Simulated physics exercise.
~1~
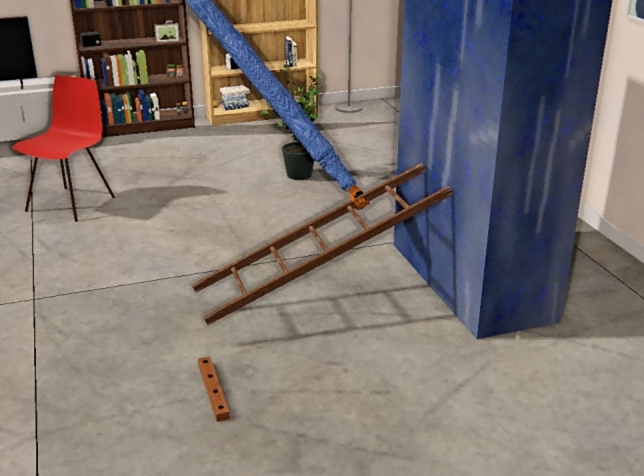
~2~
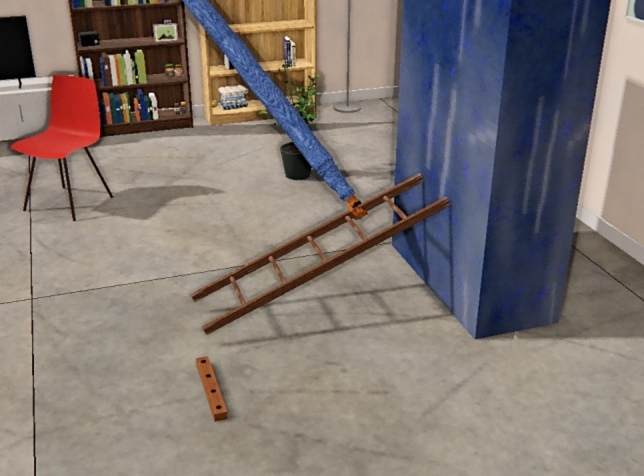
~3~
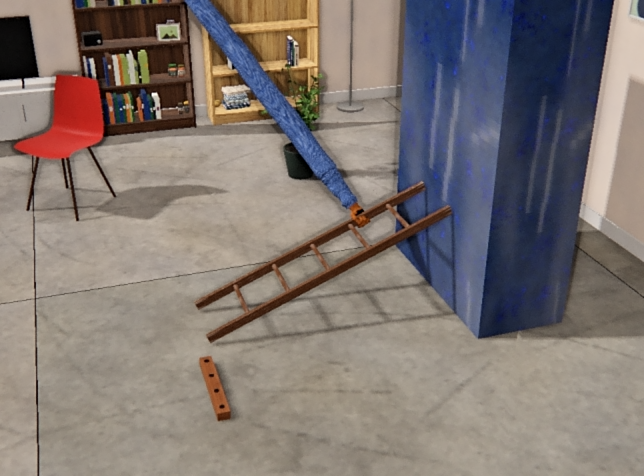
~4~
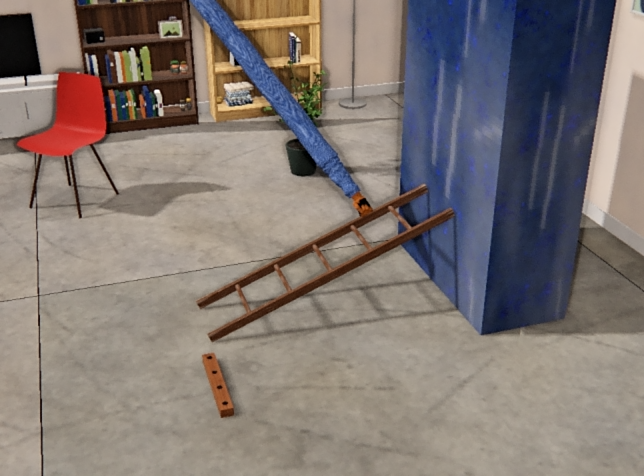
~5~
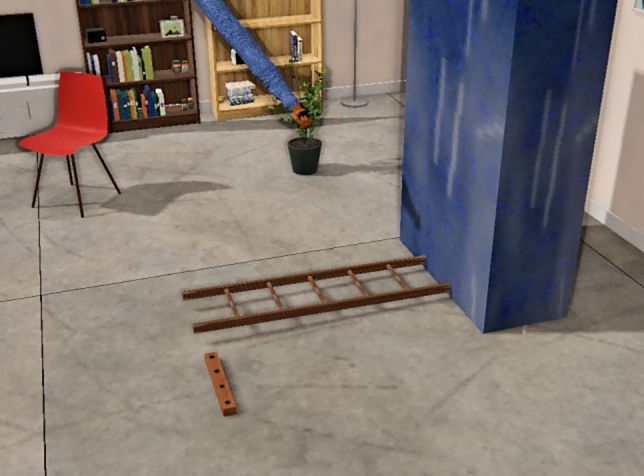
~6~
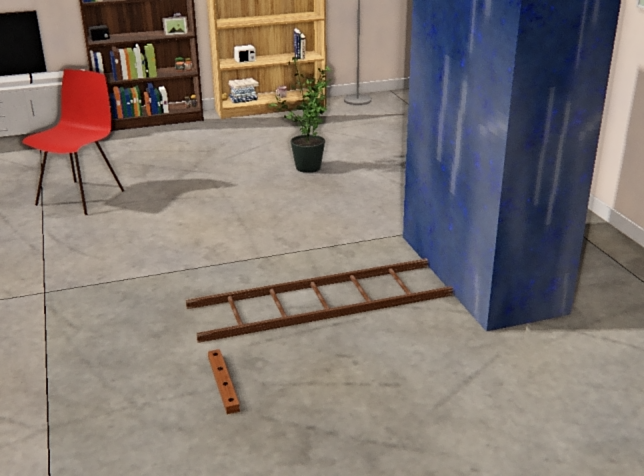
At first, a blue arm with an orange tip reaches in from the upper left and holds a brown, gate-like frame with rungs against a broad blue pillar. The arm lowers the frame a little, leaving it leaning at a low slant, while a small wooden batten with dark holes lies on the floor nearby. Then the tip lets go and the arm draws back toward the shelves. The frame's feet slip to the left, away from the pillar, and its upper end drops. It ends lying still and flat on the grey floor, with the batten still in place.
